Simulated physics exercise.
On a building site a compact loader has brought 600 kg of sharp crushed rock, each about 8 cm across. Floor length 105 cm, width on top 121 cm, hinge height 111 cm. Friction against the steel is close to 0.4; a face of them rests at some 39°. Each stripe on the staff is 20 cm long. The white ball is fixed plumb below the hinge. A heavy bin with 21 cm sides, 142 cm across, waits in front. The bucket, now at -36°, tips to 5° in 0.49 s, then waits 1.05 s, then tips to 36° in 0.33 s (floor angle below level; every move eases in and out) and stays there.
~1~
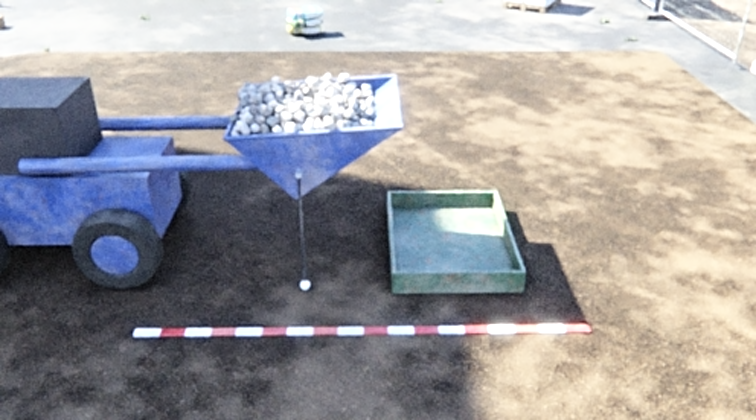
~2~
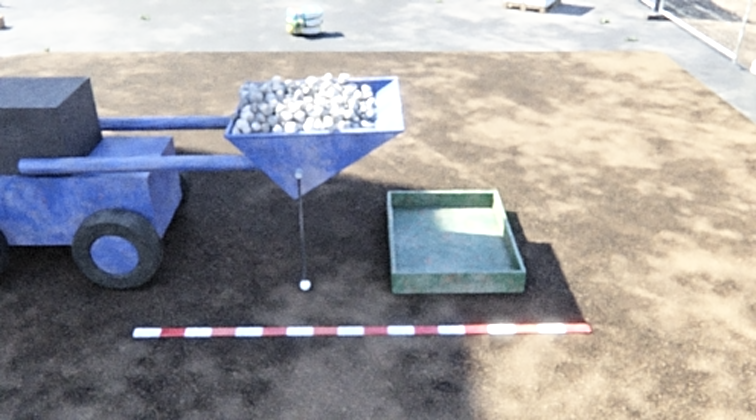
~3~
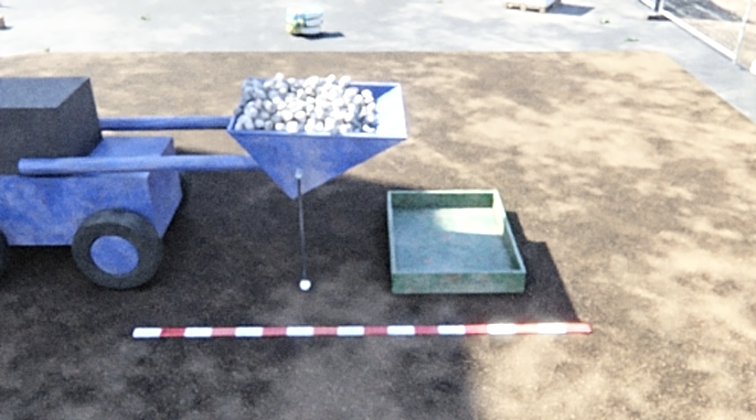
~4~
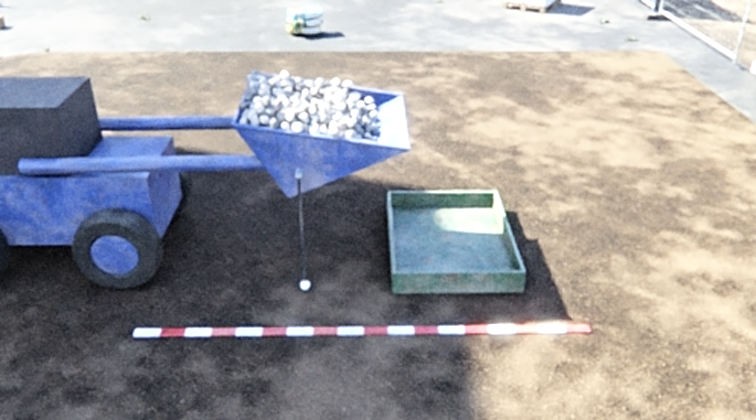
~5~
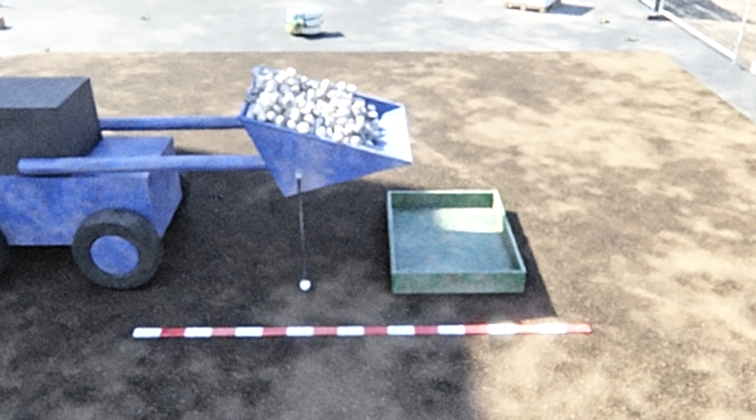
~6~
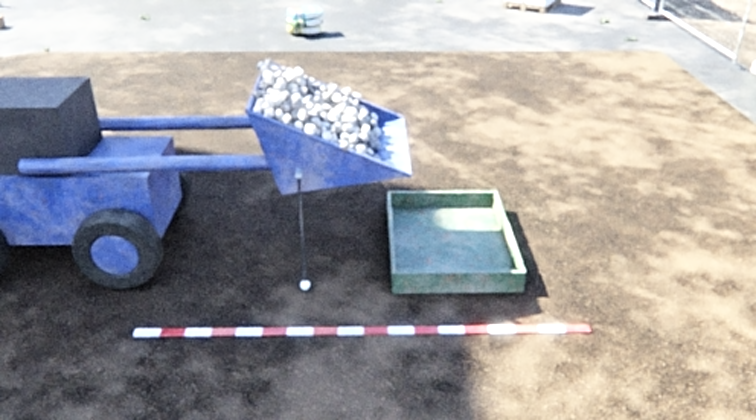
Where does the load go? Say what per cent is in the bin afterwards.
Roughly 75 per cent ends in the bin.
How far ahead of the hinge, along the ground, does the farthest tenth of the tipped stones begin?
About 150 cm.
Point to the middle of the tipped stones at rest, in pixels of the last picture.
Their middle is at about (419, 236).
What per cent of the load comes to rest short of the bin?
Near 25 in a hundred.
A little later the floor is at 1°; 100 % in the bucket; the foremost stones are at (374, 144).
Then the floor is at 5°; 100 % in the bucket; the foremost stones are at (391, 163).
Later still the floor is at 36°; 43 % in the bucket, 16 % short of the bin, 40 % in the bin, 1 % beside or beyond the bin; the foremost stones are at (489, 252).
In the end the floor is at 36°; 0 % in the bucket, 24 % short of the bin, 73 % in the bin, 3 % beside or beyond the bin; the foremost stones are at (505, 245).
